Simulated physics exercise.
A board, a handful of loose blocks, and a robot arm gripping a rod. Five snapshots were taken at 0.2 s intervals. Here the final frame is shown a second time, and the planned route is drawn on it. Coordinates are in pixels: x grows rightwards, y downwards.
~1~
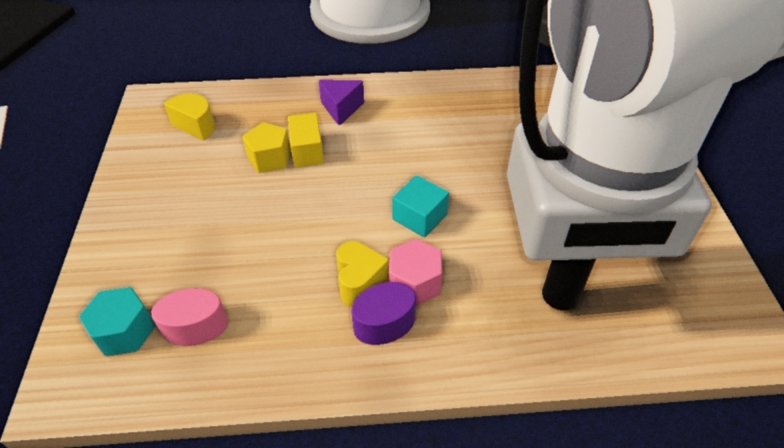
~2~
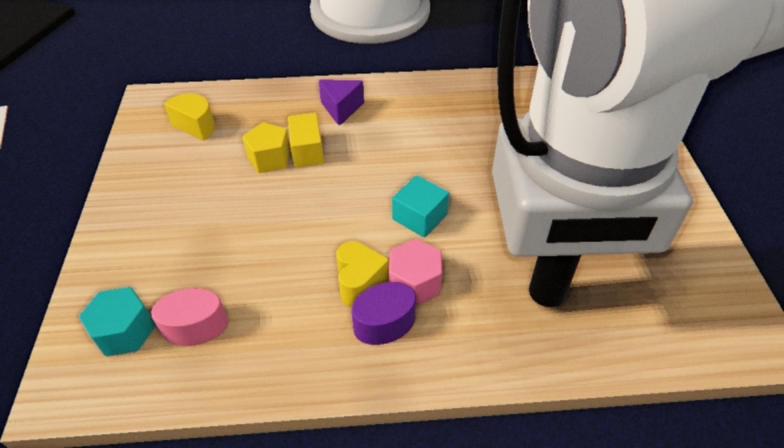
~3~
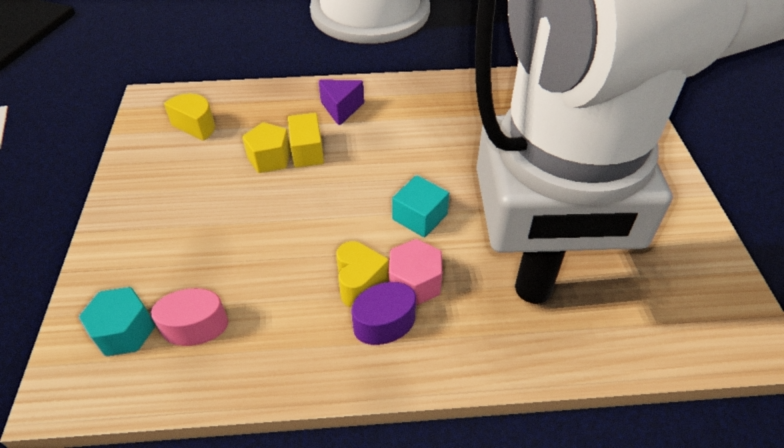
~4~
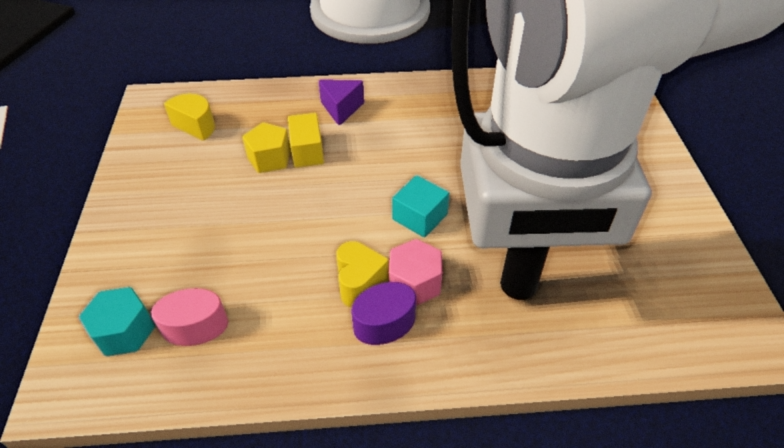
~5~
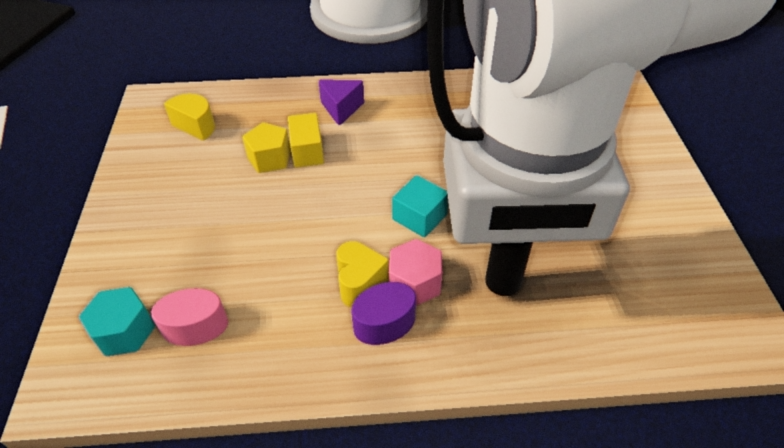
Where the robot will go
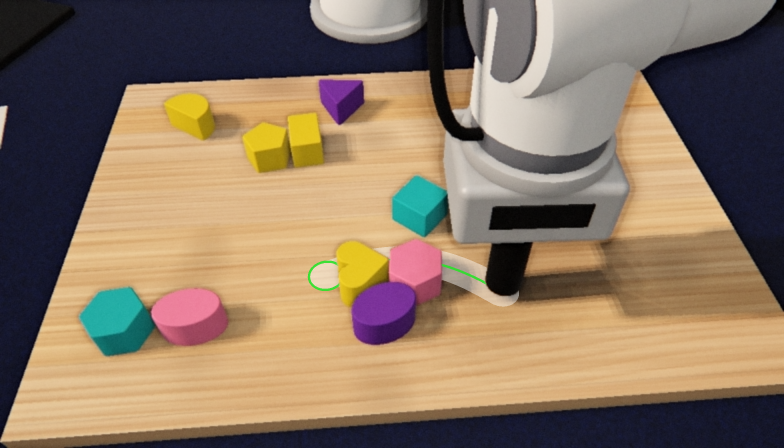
A robot arm gripping a dark rod slid slowly left across the wooden board, drawing nearer to the pink six-sided block, while all the colourful blocks stayed where they were.
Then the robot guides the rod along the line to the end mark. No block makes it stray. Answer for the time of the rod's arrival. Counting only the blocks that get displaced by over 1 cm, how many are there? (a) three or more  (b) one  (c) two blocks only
The correct letter is a.
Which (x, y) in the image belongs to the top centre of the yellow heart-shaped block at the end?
Pixel (295, 289).
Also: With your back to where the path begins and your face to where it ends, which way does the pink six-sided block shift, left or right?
Facing from start to end, it shifts left.
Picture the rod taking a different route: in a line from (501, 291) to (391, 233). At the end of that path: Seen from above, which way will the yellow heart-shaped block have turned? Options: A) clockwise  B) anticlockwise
Option A.
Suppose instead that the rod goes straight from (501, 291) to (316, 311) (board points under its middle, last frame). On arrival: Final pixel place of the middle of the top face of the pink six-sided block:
It comes to (373, 246).
The line goes from (501, 291) through (445, 266) and (385, 261) to (326, 276).
What follows on the original path. One third of the way, rod (446, 256); yellow heart-shaped block (351, 264); pink six-sided block (407, 262), turned 15° anticlockwise.
Two thirds of the way, rod (384, 251); yellow heart-shaped block (312, 280), turned 55° clockwise; purple oval block (378, 317); pink six-sided block (365, 272), turned 80° anticlockwise.
At the end, rod (325, 266); pink oval block unmoved; yellow heart-shaped block (295, 289), turned 60° clockwise; purple oval block (379, 322), turned 15° anticlockwise; pink six-sided block (348, 285), turned 115° anticlockwise; turquoise square unmoved.
